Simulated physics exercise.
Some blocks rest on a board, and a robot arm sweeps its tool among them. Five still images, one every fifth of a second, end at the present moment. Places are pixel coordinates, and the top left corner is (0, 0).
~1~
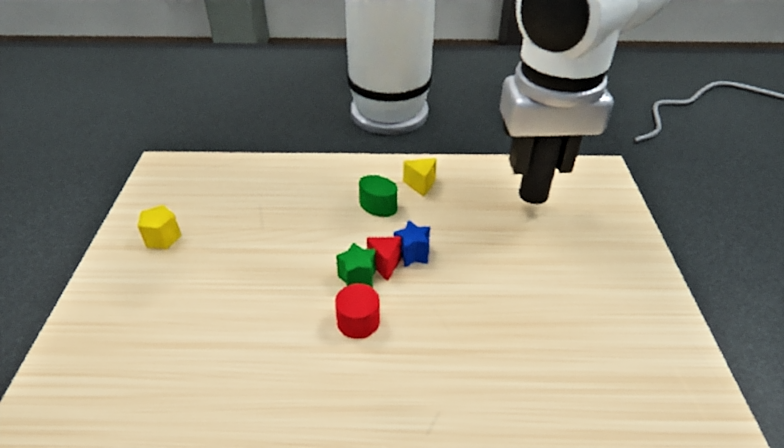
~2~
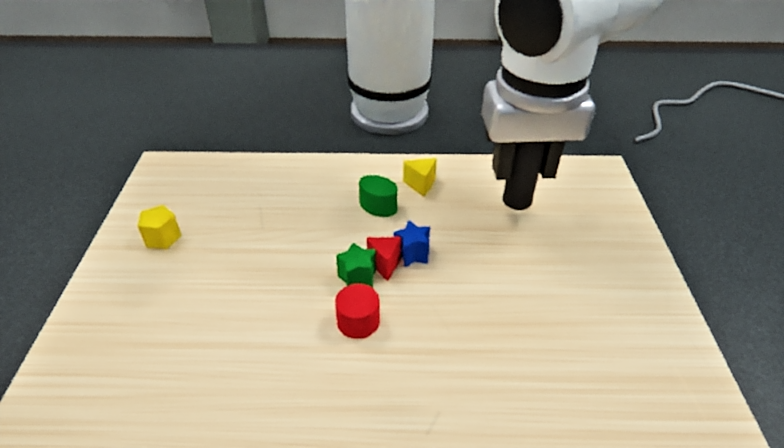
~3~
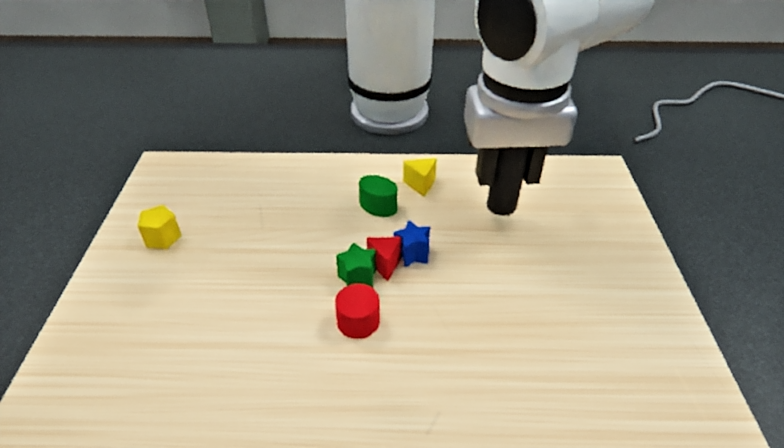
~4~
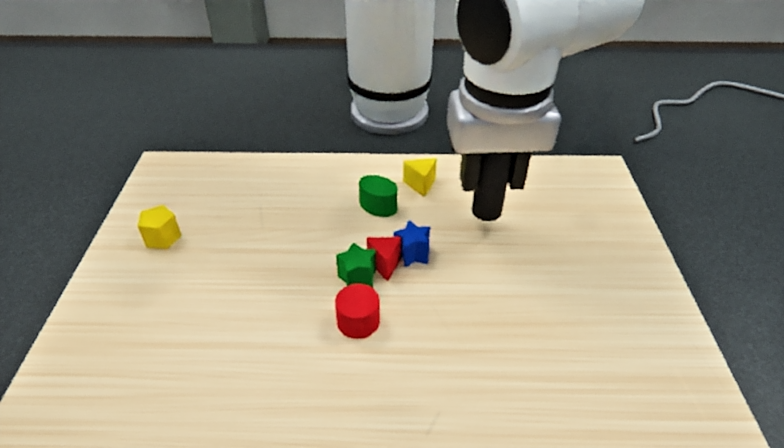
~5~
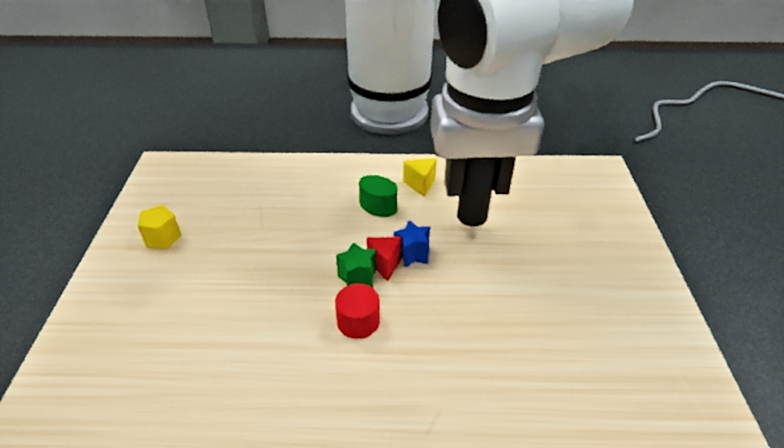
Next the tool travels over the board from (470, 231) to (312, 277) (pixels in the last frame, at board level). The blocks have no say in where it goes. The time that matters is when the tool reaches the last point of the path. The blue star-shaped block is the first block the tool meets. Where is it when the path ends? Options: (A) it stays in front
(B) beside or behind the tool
That would be A.
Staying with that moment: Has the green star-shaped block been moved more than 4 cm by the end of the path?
It seems so.
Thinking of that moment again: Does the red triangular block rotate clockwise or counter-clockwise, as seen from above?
The sense of turning is anti-clockwise.
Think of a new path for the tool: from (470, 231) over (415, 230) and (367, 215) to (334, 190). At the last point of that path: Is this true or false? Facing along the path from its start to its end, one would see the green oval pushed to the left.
False.
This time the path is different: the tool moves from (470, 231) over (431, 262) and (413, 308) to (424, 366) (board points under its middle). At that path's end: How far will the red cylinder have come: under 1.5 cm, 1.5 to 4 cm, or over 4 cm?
The under 1.5 cm band.
What follows on the original path. One third of the way, tool at (420, 232); green star-shaped block at (343, 265); red triangular block at (366, 251), turned 25° anticlockwise; blue star-shaped block at (390, 238).
Two thirds of the way, tool at (366, 247); green star-shaped block at (292, 293); red triangular block at (313, 274), turned 35° anticlockwise; blue star-shaped block at (335, 256).
At the end, tool at (310, 263); green star-shaped block at (257, 326), turned 30° anticlockwise; red cylinder unmoved; red triangular block at (266, 301), turned 65° anticlockwise; blue star-shaped block at (280, 277), turned 25° anticlockwise.
